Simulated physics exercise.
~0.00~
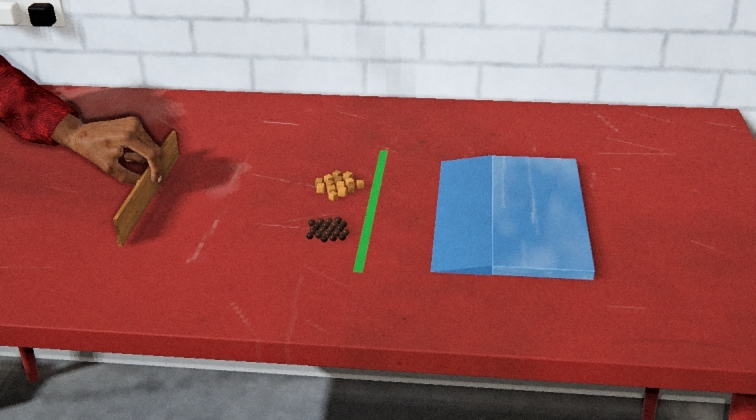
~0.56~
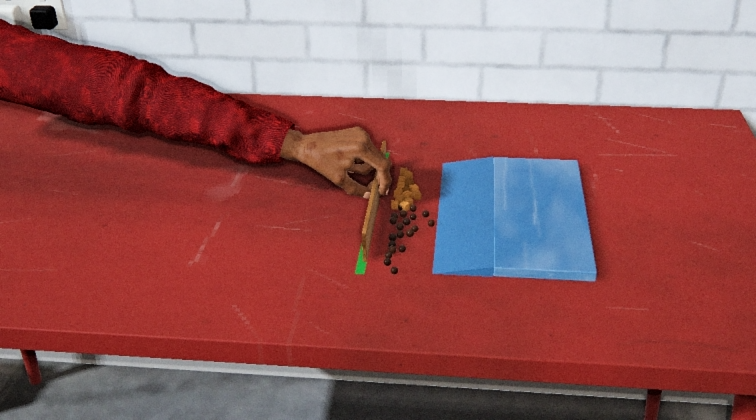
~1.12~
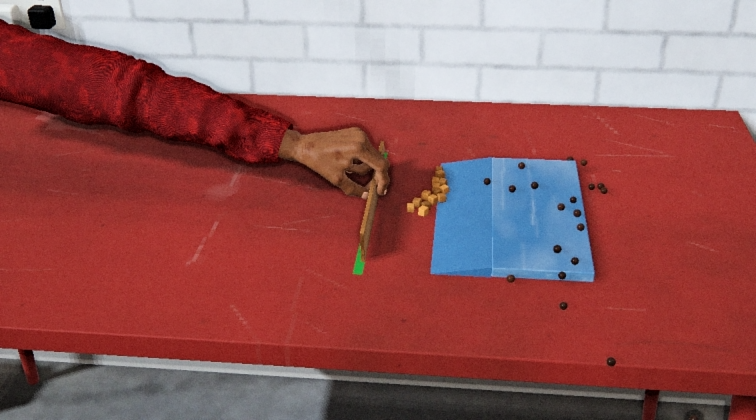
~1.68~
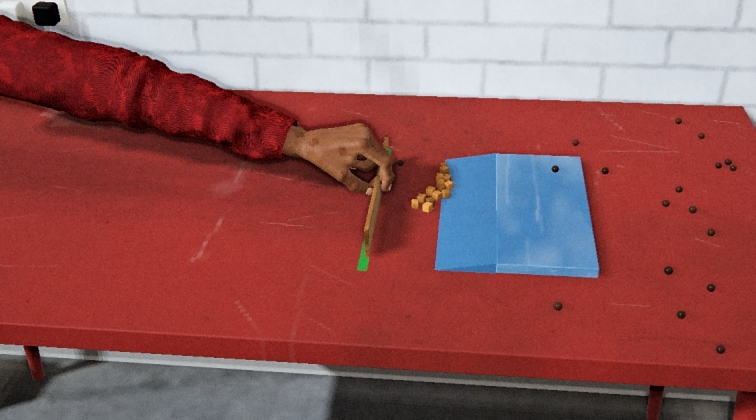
On a scratched red table against a white brick wall, seen from slightly above by a gently swaying camera, a hand in a red sleeve holds an upright strip of wood at the left. Near the middle sit a back pile of yellowish chunks and a front pile of dark little balls, before a green tape line and a low blue ramp. The hand pushes both piles rightward across the tape and stops the strip there. The dark balls roll up over the ramp and scatter beyond it, while the yellowish chunks bunch at its near edge, a few resting on it.
